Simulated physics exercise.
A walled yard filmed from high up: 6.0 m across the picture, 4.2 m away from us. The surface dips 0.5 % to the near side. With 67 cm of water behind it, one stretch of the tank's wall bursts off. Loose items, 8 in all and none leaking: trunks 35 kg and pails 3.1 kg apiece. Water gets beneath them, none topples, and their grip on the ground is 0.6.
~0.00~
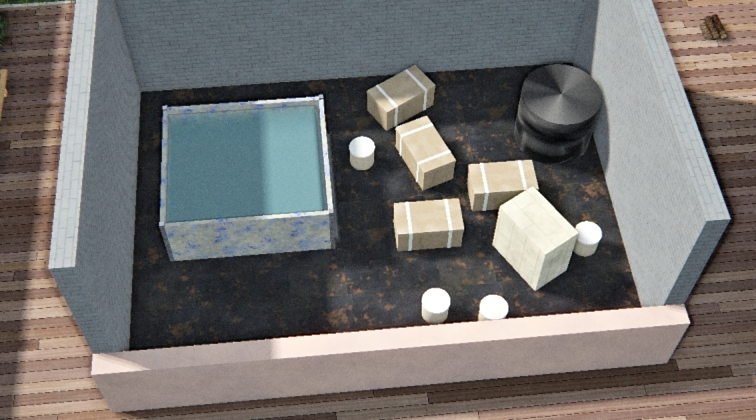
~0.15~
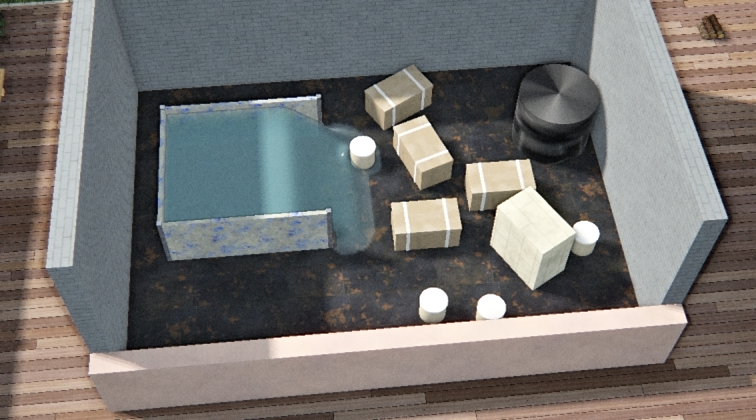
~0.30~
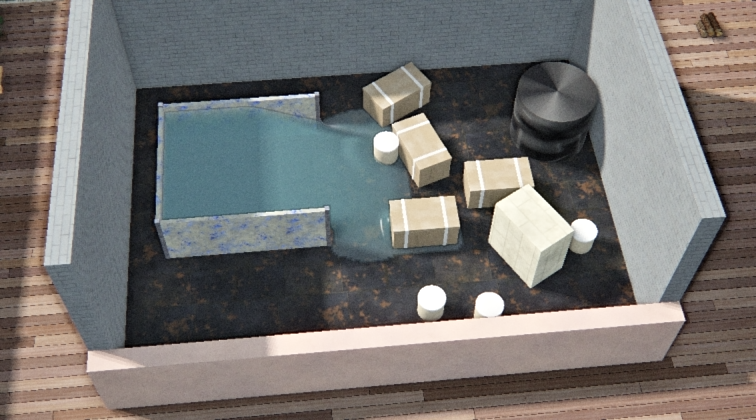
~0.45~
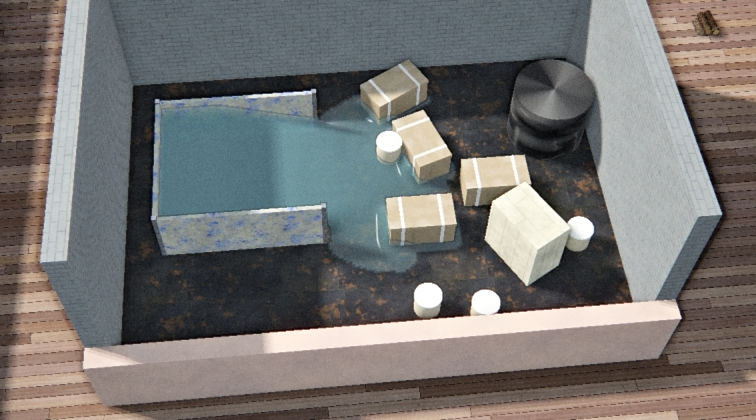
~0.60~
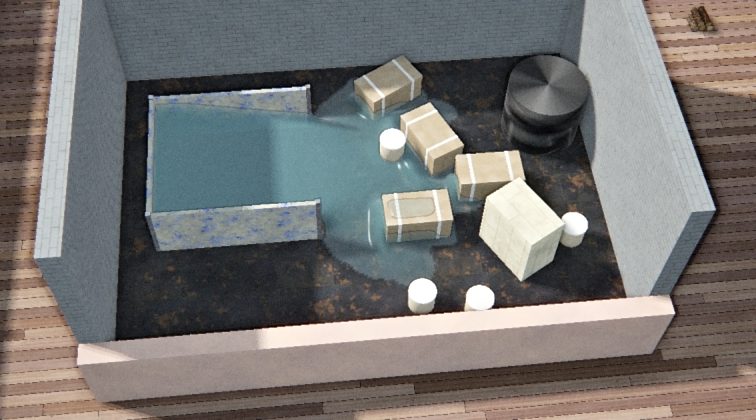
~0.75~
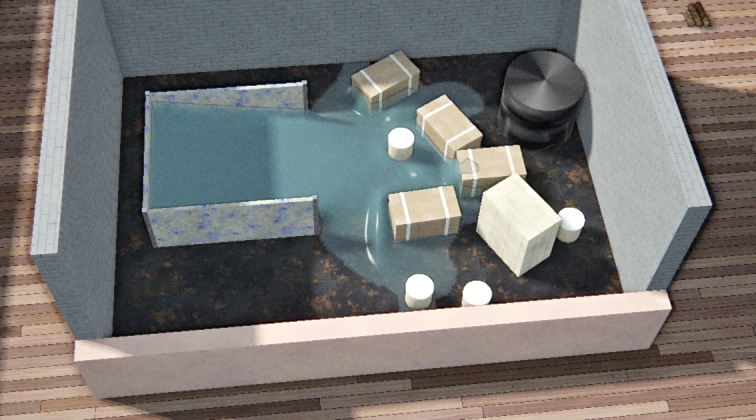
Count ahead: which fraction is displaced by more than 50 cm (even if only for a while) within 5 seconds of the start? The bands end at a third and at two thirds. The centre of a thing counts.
Share: Two thirds or above.
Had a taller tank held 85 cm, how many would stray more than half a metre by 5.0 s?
In that case 8 of them.
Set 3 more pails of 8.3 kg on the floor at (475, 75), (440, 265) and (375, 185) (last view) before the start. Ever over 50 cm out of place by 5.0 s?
In turn: Over, more, past it.
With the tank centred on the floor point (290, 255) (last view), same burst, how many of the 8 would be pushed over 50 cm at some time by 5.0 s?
In that case 7 of them.
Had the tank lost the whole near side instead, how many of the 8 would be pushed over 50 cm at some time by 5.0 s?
In that case 4 of them.
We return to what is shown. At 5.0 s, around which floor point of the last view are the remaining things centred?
Near (449, 233).
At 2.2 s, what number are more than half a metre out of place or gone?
I count 8.
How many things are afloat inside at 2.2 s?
At that moment 8.
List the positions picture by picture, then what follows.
A pail at (362, 147), on the bottom; a trunk at (425, 144), on the bottom; 3.3 m2 under water; 0 of 8 have shifted, in the first picture.
A pail at (363, 146) rests on the ground, 4 cm from its start; a trunk at (423, 143), on the bottom; water covers 4.2 m2; 0 of 8 have shifted, in the second picture.
A pail at (386, 141), on the bottom, 36 cm from its start; a trunk at (422, 141), on the bottom; water covers 5.3 m2; 1 of 8 have shifted, in the third picture.
A pail at (389, 141) floats, 44 cm from its start; a trunk at (422, 138) rests on the ground, 5 cm from its start; 6.3 m2 under water; 1 of 8 have shifted, in the fourth picture.
A pail at (393, 139), afloat, 57 cm from its start; a trunk at (432, 130) rests on the ground, 26 cm from its start; water covers 7.4 m2; 2 of 8 have shifted, in the fifth picture.
A pail at (401, 138), afloat, 72 cm from its start; a trunk at (450, 122) rests on the ground, 53 cm from its start; 9.1 m2 under water; 4 of 8 have shifted, in the sixth picture.
After 1.1 s 3 of 8 are over 50 cm from their spots; 1 afloat.
After 2.2 s 8 of 8 are over 50 cm from their spots; 8 afloat.
After 3.5 s 7 of 8 are over 50 cm from their spots; 8 afloat.
After 5.0 s 7 of 8 are over 50 cm from their spots, and 8 have been at some point; 7 afloat.
